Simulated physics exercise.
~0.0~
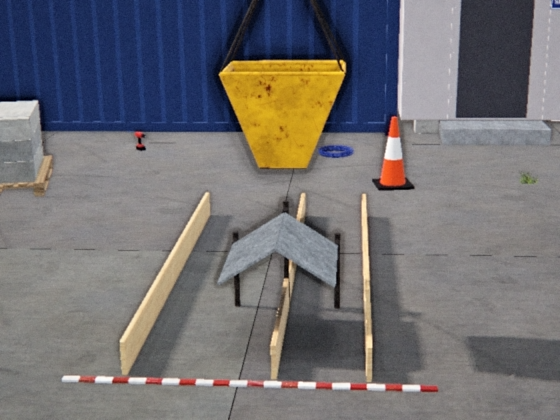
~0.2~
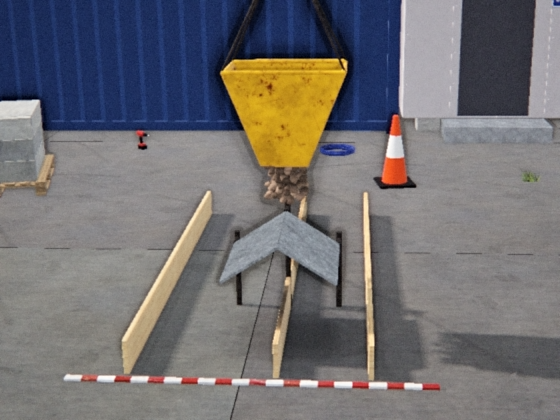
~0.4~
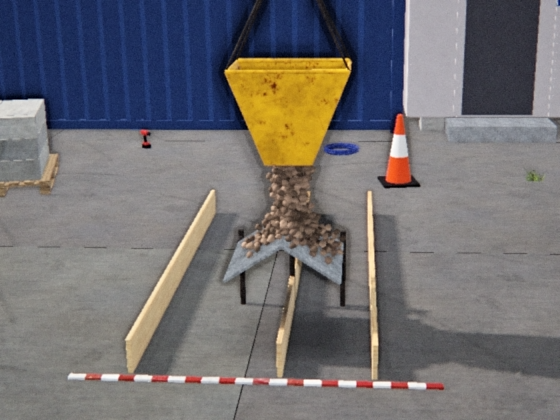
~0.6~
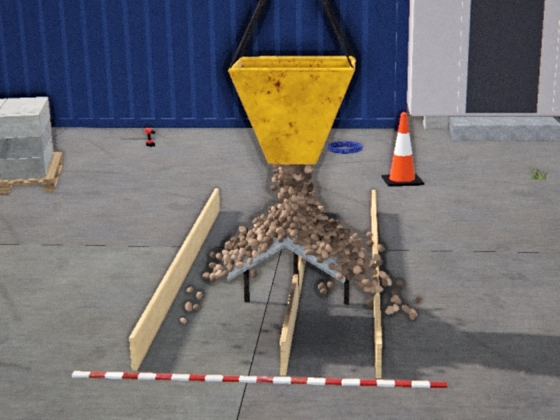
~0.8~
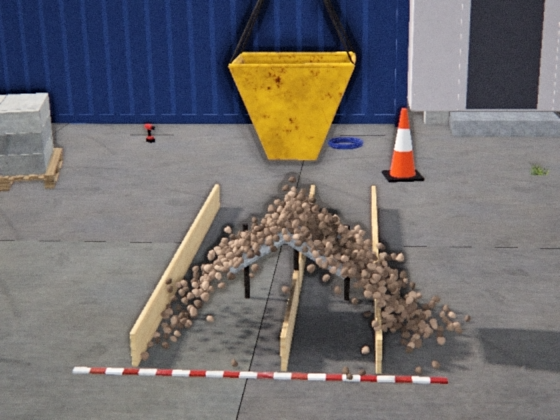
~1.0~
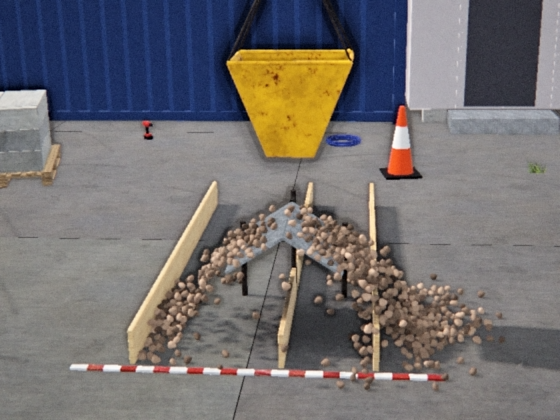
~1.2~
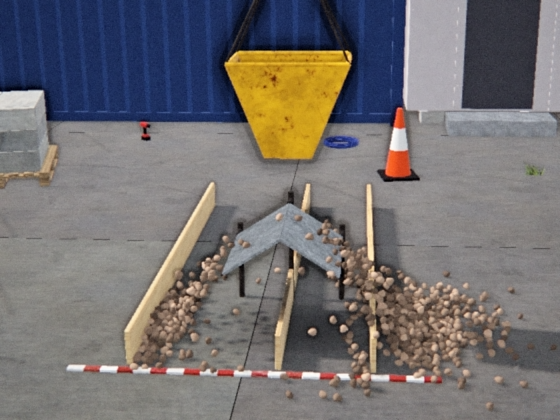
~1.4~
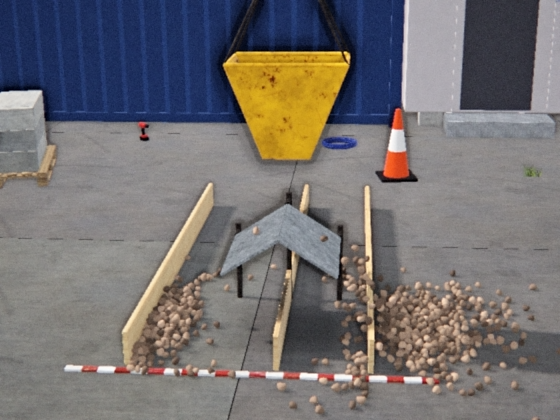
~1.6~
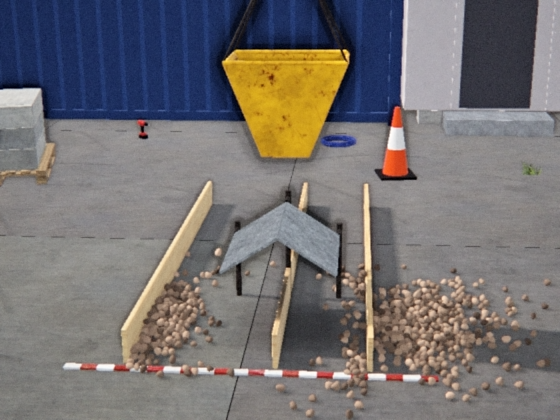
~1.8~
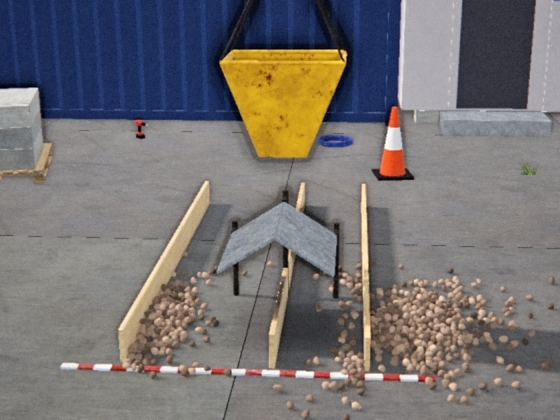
At the start, a yellow skip hangs by dark straps above a grey peaked steel slide, with wooden planks standing on the concrete and a red and white pole lying in front. Brown rounded stones begin dropping from the bottom of the skip. They pile onto the peak and spill down both slopes as the skip empties. Many tumble past the right plank and spread outward, while others gather against the left plank. The slide clears, and the stones settle with the largest share scattered right of the bays, a smaller heap in the left bay and few in the right bay.
